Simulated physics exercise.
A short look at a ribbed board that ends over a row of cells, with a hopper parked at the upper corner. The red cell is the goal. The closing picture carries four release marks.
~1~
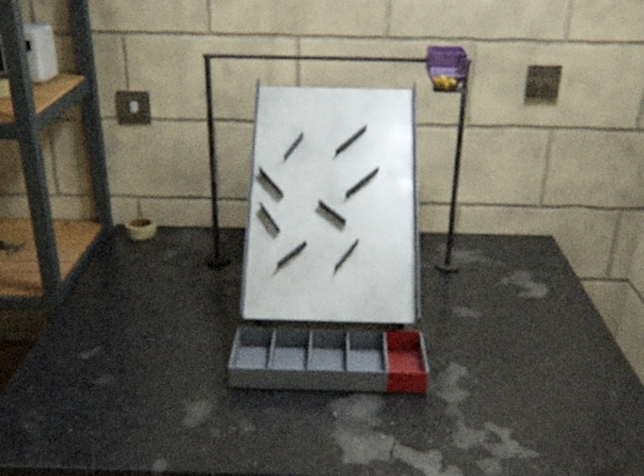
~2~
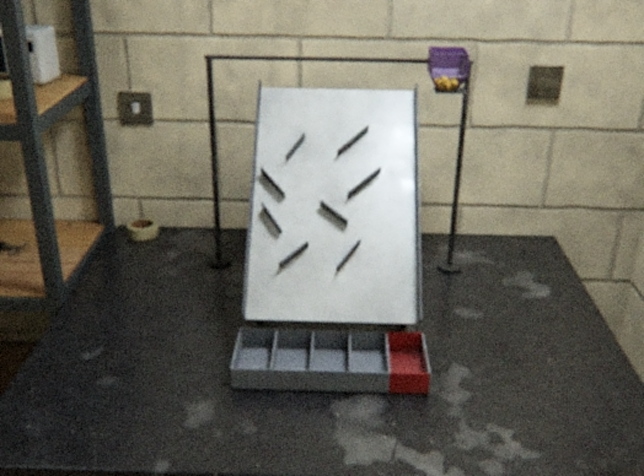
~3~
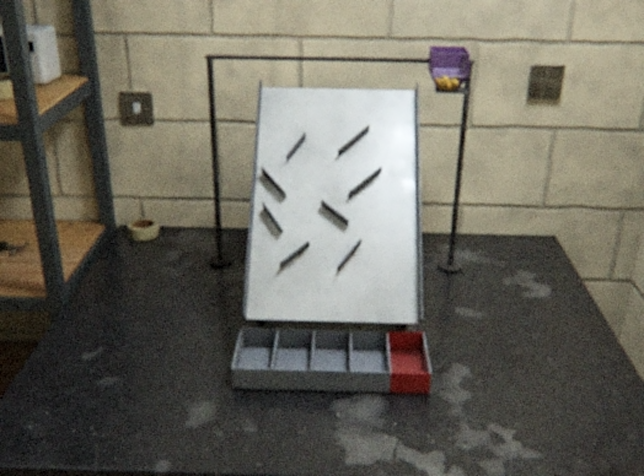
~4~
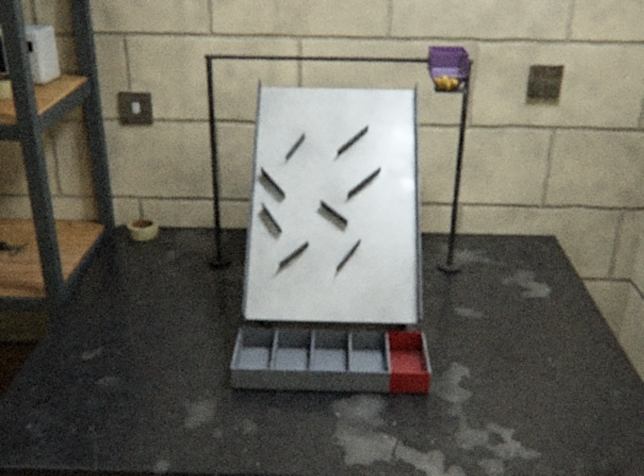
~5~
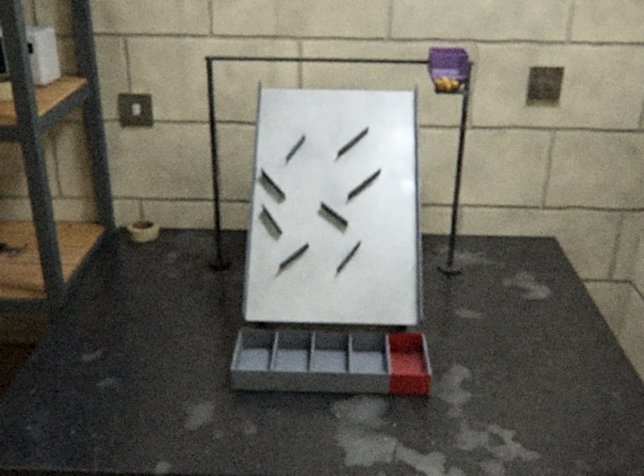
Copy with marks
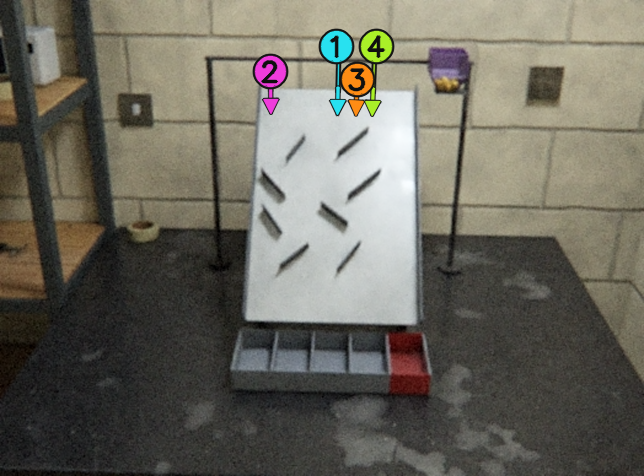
A tilted white board with short dark ribs stands on a worn black table against a pale block wall, seen from the front and slightly above. Below it sits a grey tray of five cells, the rightmost red, while a purple hopper holding small orange-yellow pieces hangs at the upper right of a thin black frame. Nothing in the scene moves, and the view only jitters very slightly.
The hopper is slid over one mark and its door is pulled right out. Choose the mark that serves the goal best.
Best: 4.
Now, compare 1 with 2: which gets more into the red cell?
It is 1.
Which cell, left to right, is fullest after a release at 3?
It is the first one.
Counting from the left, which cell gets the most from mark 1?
The first.
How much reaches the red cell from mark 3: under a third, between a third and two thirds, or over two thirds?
Under a third.
On the marked copy, mark 1 meets the board at (337, 109); mark 2 meets the board at (270, 108); mark 3 meets the board at (356, 110); mark 4 meets the board at (372, 110).
Choosing 1, a small share in the red cell, the bulk in other cells.
Choosing 2, none at all in the red cell, all but a few in other cells.
Choosing 3, a small share in the red cell, the bulk in other cells.
Choosing 4, close to a third in the red cell, close to half in other cells, only a few outside the box.
